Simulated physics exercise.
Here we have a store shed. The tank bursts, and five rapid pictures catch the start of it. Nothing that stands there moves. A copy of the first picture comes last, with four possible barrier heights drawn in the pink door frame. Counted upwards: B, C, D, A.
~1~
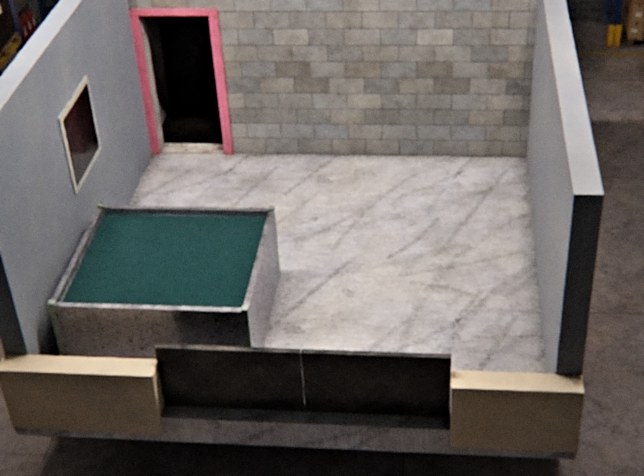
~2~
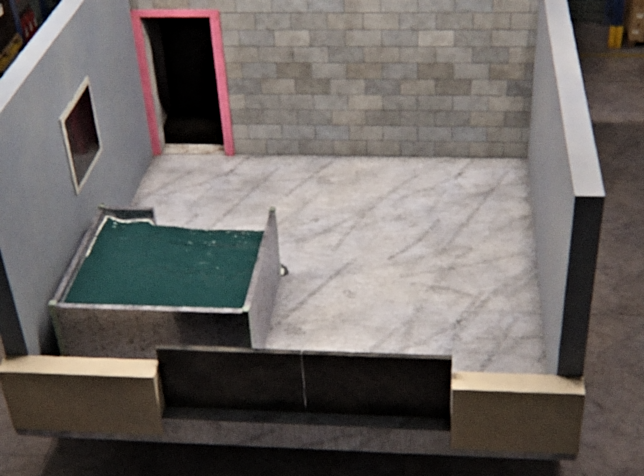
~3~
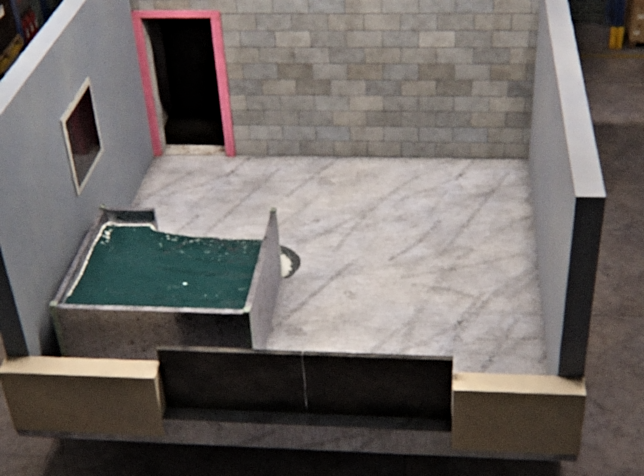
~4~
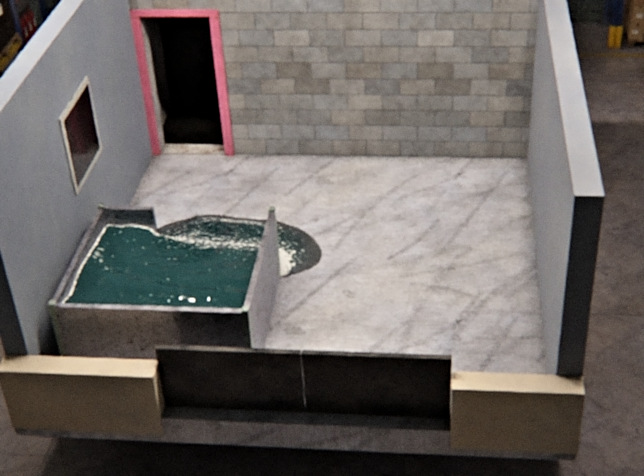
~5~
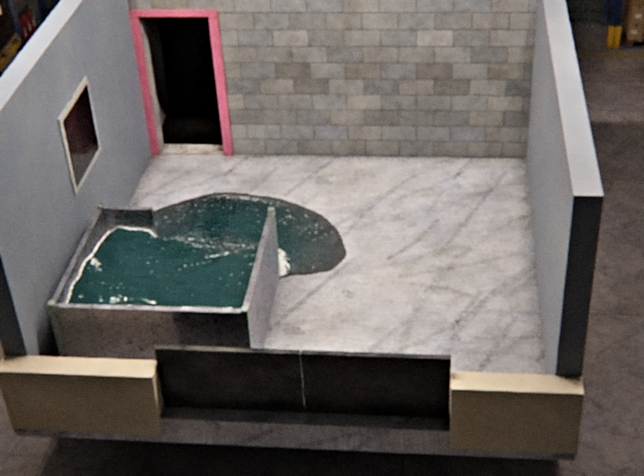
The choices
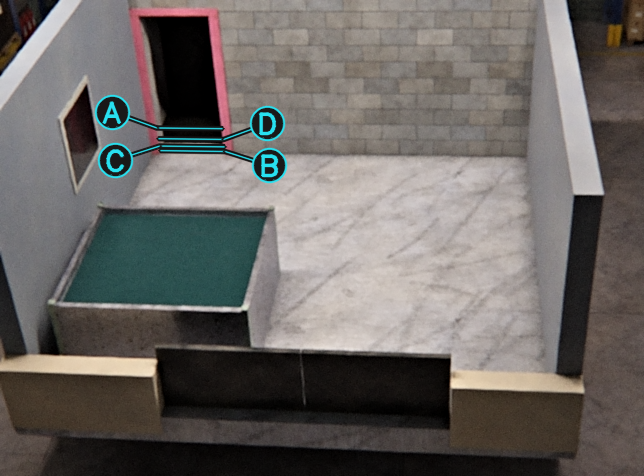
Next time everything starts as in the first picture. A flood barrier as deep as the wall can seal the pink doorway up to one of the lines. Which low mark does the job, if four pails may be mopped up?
It is A.
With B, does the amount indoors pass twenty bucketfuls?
Yes, clearly.
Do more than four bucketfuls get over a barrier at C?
Yes.
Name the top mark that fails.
That would be D.
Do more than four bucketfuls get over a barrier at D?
Yes, it does.
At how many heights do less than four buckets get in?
One.
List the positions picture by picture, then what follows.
The first picture shows water in the tank at rest, its middle at (169, 260); foot of the pink doorway at (193, 154); shut gate at (302, 361).
In the second picture, water covers 2 % of the ground, its front hidden from here.
In the third picture, water covers 5 % of the ground, its front hidden from here.
The fourth picture shows front seen at (302, 236), 10 % of the ground wet.
The fifth picture shows front seen at (212, 196), 17 % of the ground wet.
On the marked copy, A at (189, 128); B at (192, 151); C at (192, 146); D at (191, 139); from the bottom up B, C, D, A.
With A, a splash gets over, under a bucket.
With B, dozens of bucketfuls pour in.
With C, dozens of bucketfuls pour in.
With D, about 8 bucketfuls get in.
